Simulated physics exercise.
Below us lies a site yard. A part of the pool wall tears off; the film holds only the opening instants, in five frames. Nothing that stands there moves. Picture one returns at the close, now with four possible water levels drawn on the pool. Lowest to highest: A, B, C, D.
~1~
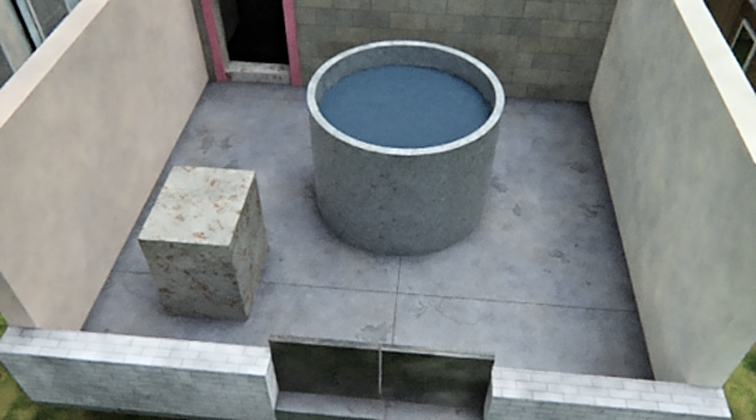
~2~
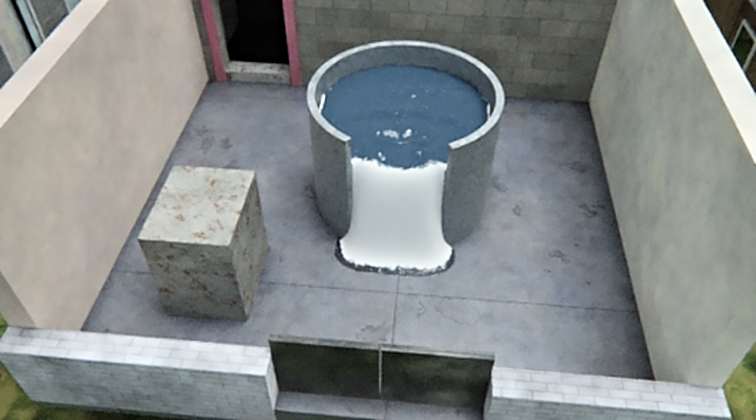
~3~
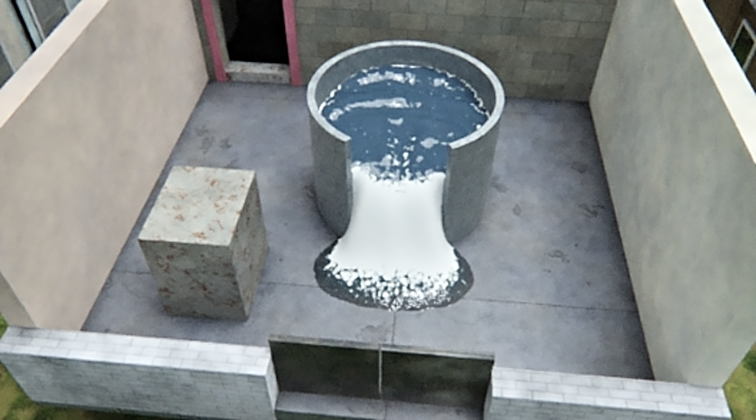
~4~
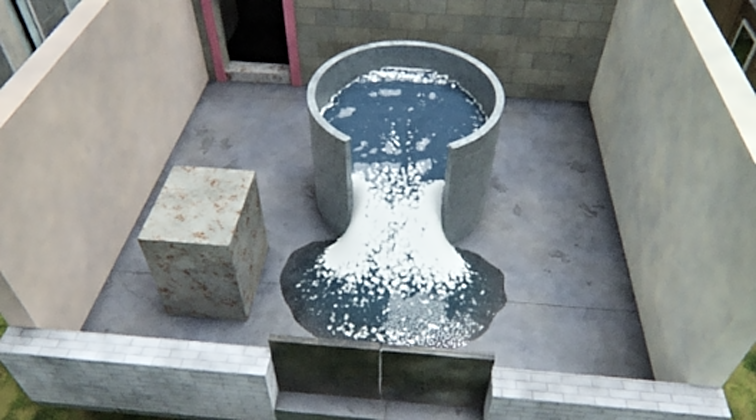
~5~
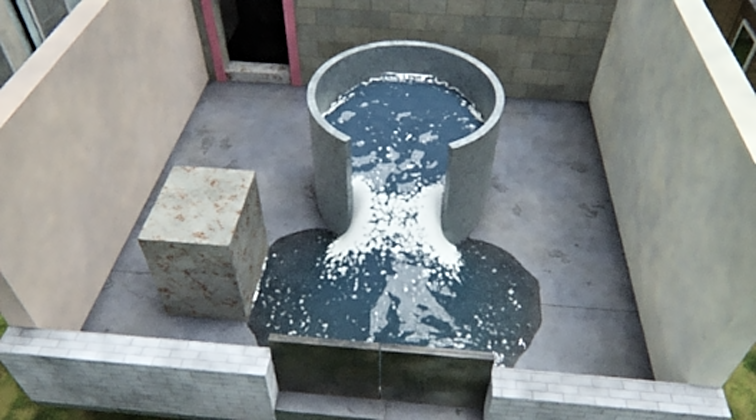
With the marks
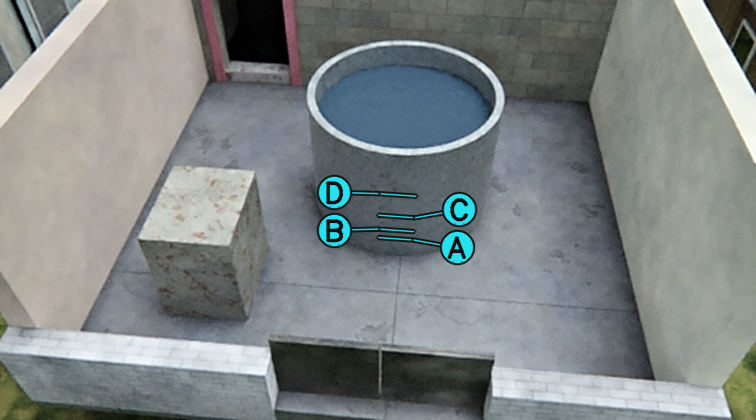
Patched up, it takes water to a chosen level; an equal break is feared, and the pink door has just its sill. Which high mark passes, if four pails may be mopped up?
It is D.
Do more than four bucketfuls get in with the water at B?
No, that is safe.
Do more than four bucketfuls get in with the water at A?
No, not at all.
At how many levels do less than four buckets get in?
All four.
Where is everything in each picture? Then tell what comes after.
The first picture shows water in the pool at rest, its middle at (404, 112); foot of the pink doorway at (259, 82); shut gate at (381, 354).
In the second picture, 2 % of the ground under water, visible out to (344, 250).
In the third picture, 5 % of the ground under water, visible out to (326, 278).
In the fourth picture, 11 % of the ground under water, visible out to (298, 290).
In the fifth picture, 19 % of the ground under water, visible out to (266, 292).
In cyan, A at (395, 238); B at (396, 230); C at (396, 216); D at (397, 194); from the bottom up A, B, C, D.
With A, nothing gets over.
With B, nothing gets over.
With C, nothing gets over.
With D, a splash gets over, under a bucket.
